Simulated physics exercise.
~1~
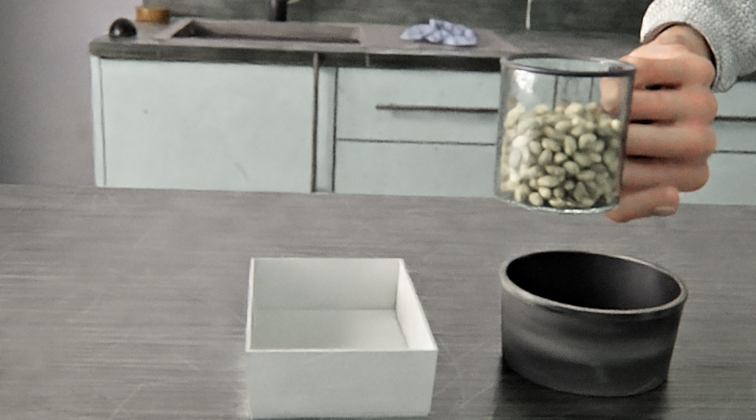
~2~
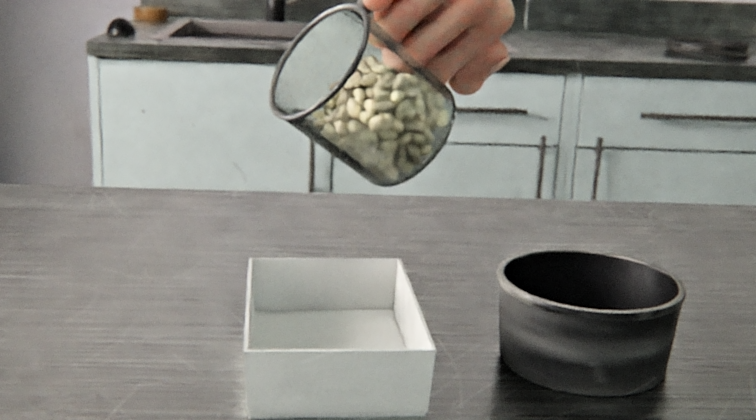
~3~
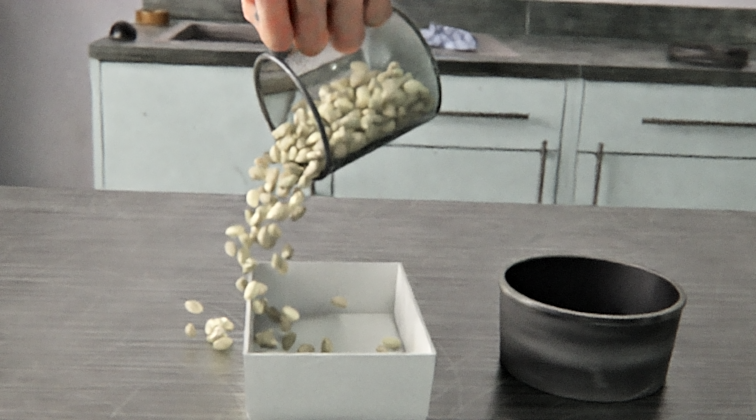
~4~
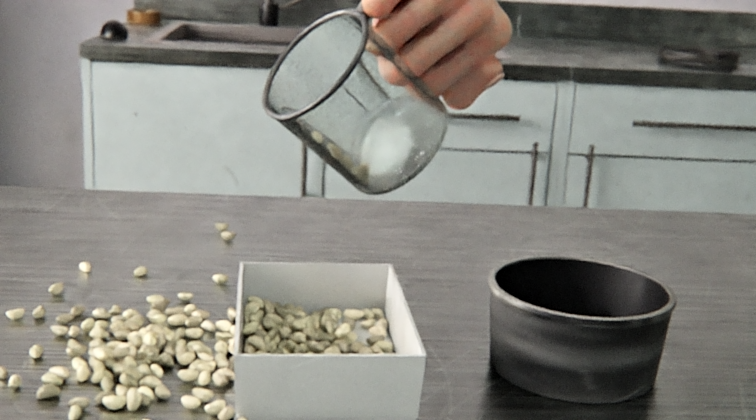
The footage shows a hand moving a clear cup of white beans left from above a black dish and tipping it over a white tin, the beans spilling partly into the tin and partly onto the table at left, leaving the cup nearly empty and the dish unfilled.
